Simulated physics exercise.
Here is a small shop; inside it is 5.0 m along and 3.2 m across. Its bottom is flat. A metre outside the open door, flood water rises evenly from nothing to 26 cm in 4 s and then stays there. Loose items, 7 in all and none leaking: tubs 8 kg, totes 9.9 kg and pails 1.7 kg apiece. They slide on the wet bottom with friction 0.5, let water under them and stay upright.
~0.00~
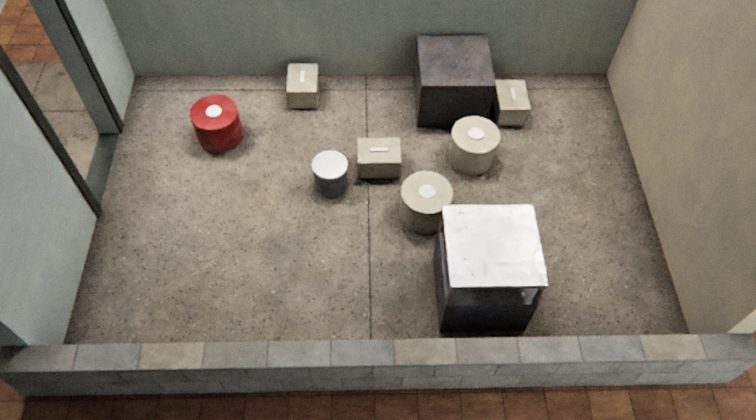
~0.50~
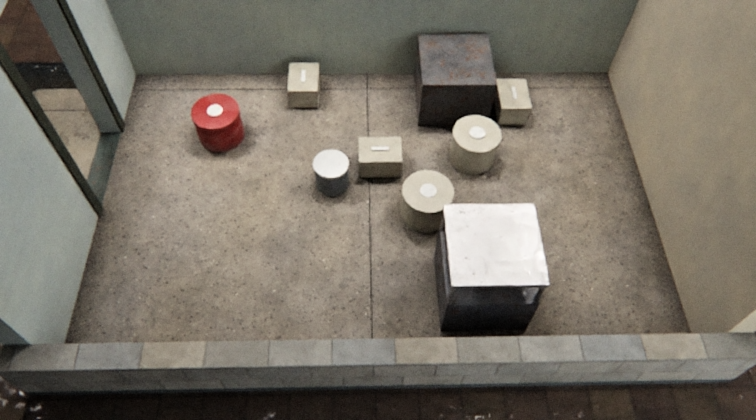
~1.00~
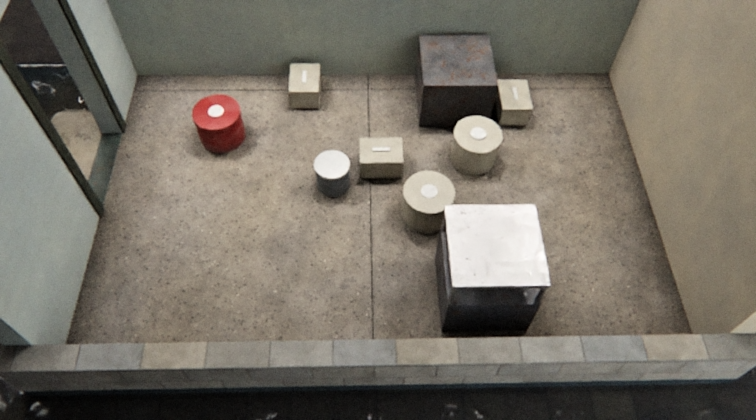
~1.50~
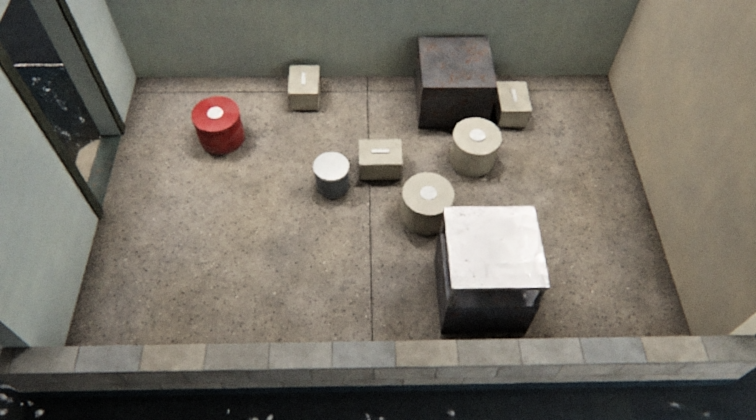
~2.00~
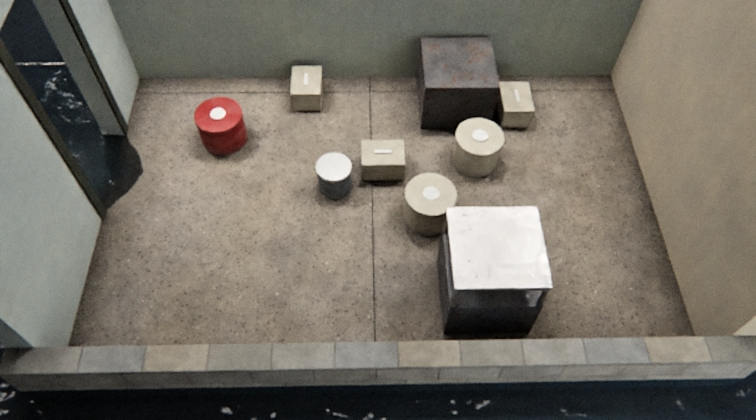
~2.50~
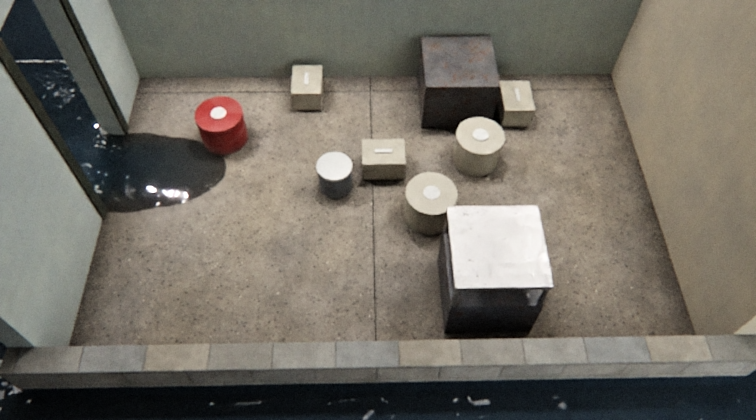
Dark water spreads over the reddish paving outside a small, grey-walled shop, seen from high above its low front wall. Inside, a red tub stands at upper left, beige boxes and round containers and a small white-topped pail sit around the middle, and two big dark blocks stand at right, the nearer white-topped. Water then slips through the left doorway into a rounded pool, while the objects stay put.
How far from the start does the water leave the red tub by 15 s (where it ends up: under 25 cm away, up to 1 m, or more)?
Red tub gets carried off.
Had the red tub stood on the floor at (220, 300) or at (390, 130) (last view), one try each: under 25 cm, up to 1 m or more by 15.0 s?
In that order: It is nudged along; it gets carried off.
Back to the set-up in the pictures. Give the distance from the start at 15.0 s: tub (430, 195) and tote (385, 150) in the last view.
In that order: 200 cm, 200 cm.
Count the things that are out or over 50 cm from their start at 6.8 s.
By then 5.
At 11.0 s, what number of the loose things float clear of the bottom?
I count 7.
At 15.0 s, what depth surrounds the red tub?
About 17 cm.
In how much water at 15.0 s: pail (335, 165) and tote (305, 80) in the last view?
About 20 and 18 cm.
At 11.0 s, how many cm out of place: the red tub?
Roughly 300 cm by then.
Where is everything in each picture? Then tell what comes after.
The red tub at (214, 112), on the bottom; water covers 0.0 m2; 0 of 7 have shifted, in the first frame.
The red tub at (215, 111) rests on the ground; 0.0 m2 under water; 0 of 7 have shifted, in the second frame.
The red tub at (216, 112), on the bottom; water covers 0.0 m2; 0 of 7 have shifted, in the third frame.
The red tub at (215, 113), on the bottom; water covers 0.0 m2; 0 of 7 have shifted, in the fourth frame.
The red tub at (218, 114) rests on the ground; water covers 0.1 m2; 0 of 7 have shifted, in the fifth frame.
The red tub at (219, 114) rests on the ground; water covers 0.7 m2; 0 of 7 have shifted, in the sixth frame.
After 3.5 s the red tub is near (239, 107), 0.2 m from its start, aground; 0 afloat.
After 6.8 s the red tub is near (452, 133), 2.2 m from its start, afloat; 3 afloat.
After 11.0 s the red tub is near (523, 82), 3.0 m from its start, afloat; 7 afloat.
After 15.0 s the red tub is near (536, 73), 3.1 m from its start, afloat; 7 afloat.
